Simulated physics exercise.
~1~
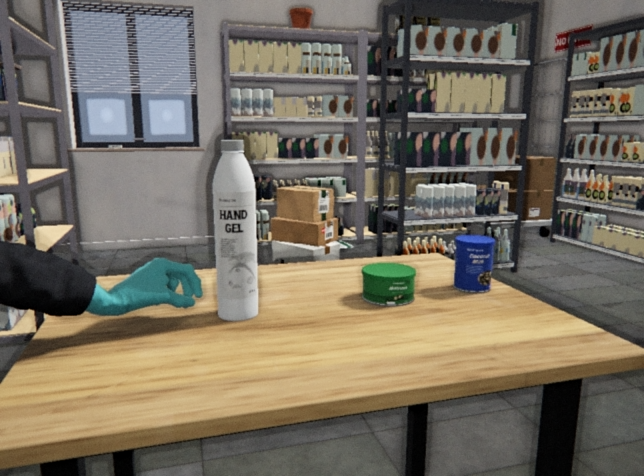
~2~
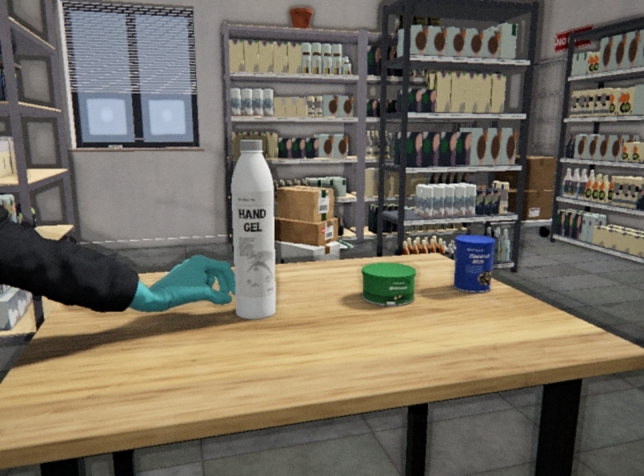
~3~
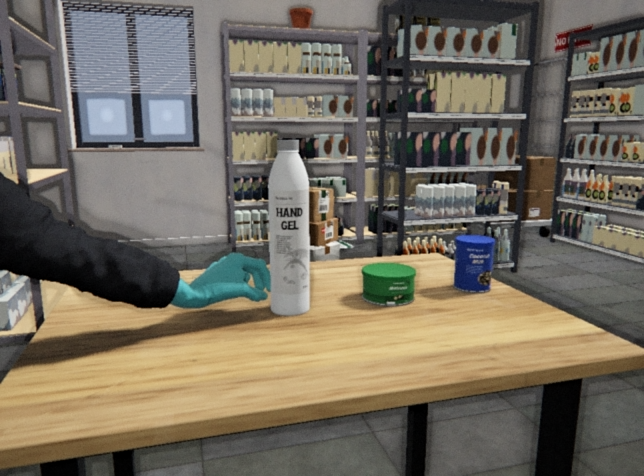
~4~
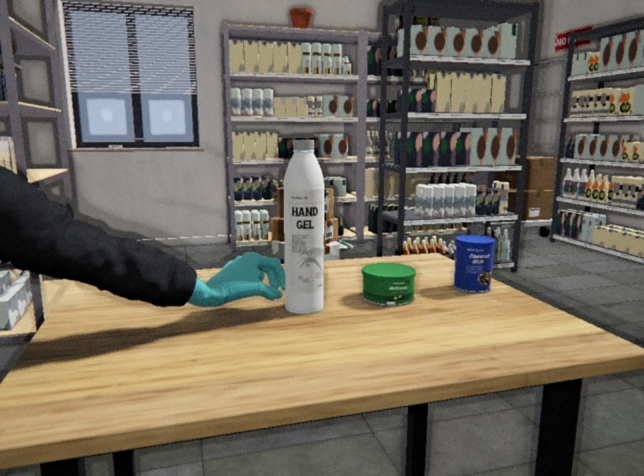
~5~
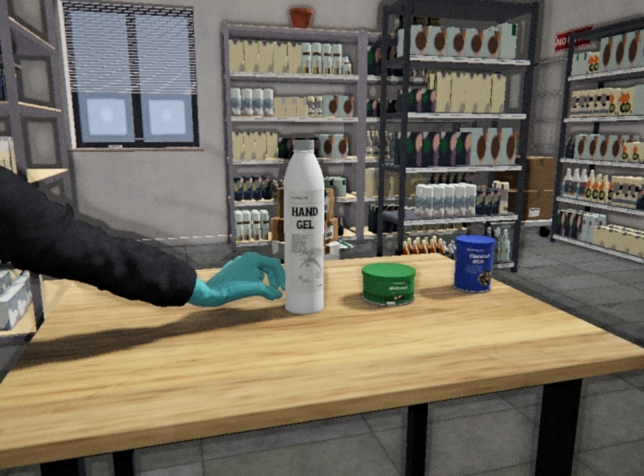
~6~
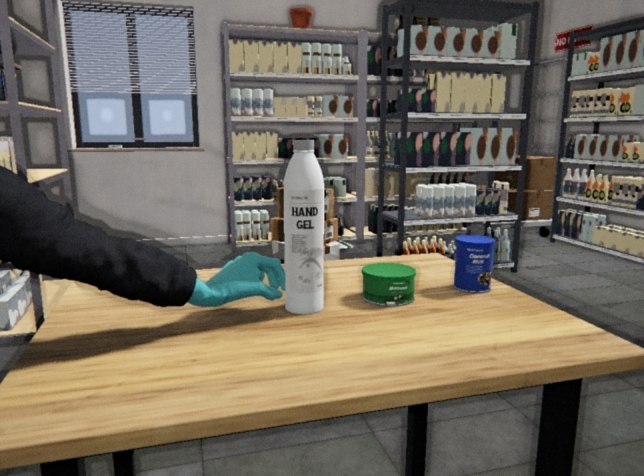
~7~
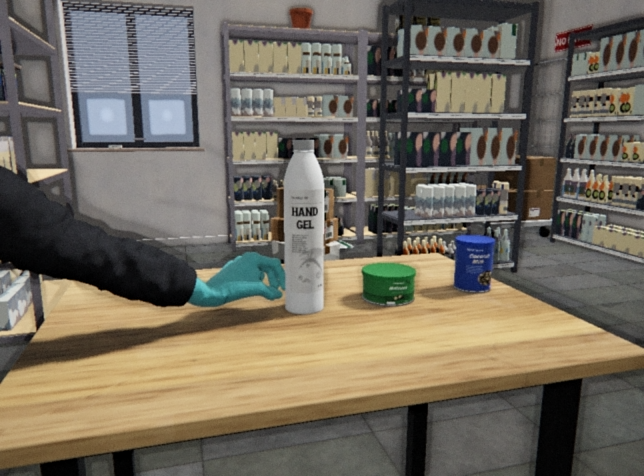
The clip shows a teal-gloved hand pushing a white hand gel bottle to the right across a wooden table, toward a green tub and a blue tin that stay still. The bottle then stops short of the tub and remains upright, with the hand beside it.
